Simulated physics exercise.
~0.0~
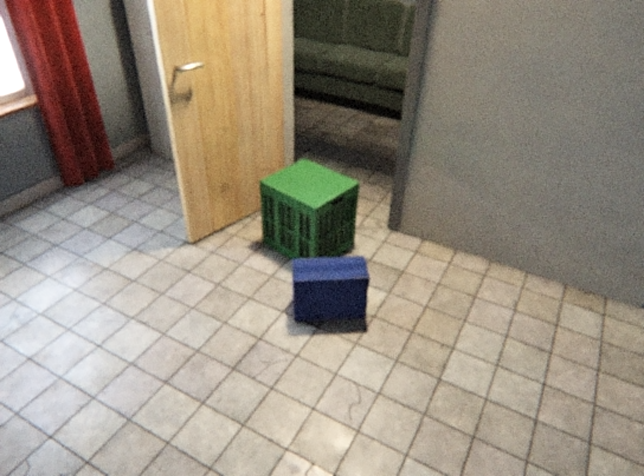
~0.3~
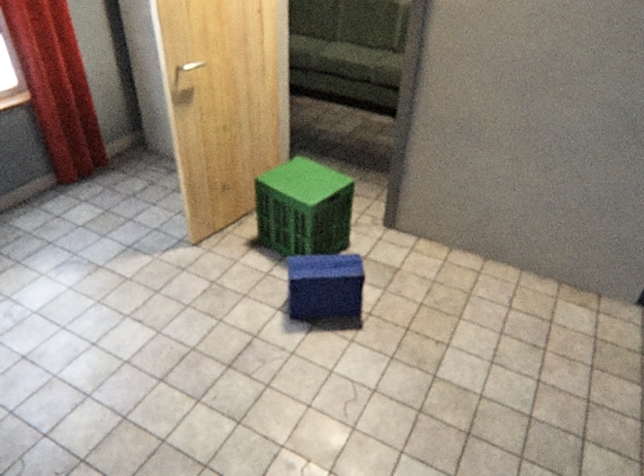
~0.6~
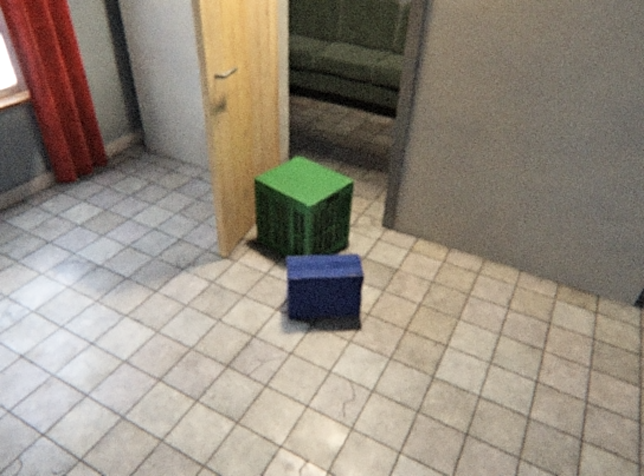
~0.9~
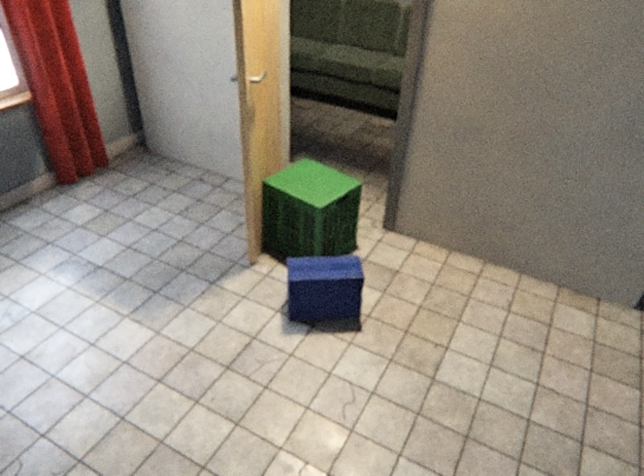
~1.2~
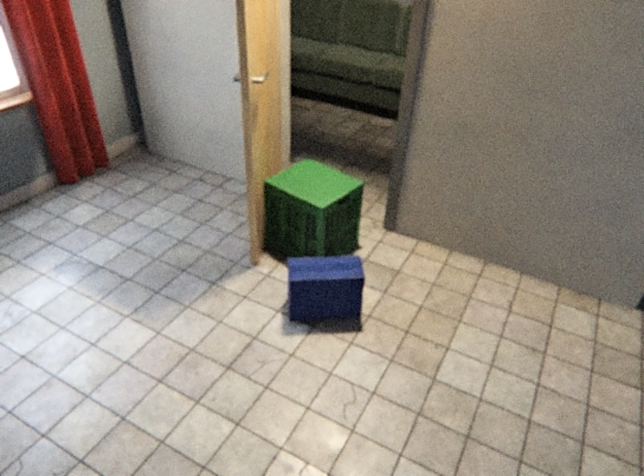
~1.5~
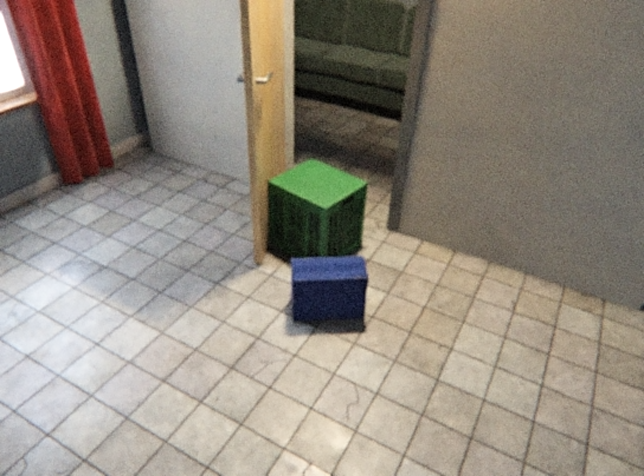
A light wooden door stands open in a grey-walled room with pale floor tiles, seen from above by a slightly swaying camera. A red curtain hangs at the left, and a dark green sofa shows through the doorway. A green crate-like chest sits in the opening, with a smaller blue box just in front of it. The door swings to the right toward the chest, which shifts slightly right as the door reaches it. The door stops short, still partly open against the chest, while the blue box stays where it was.
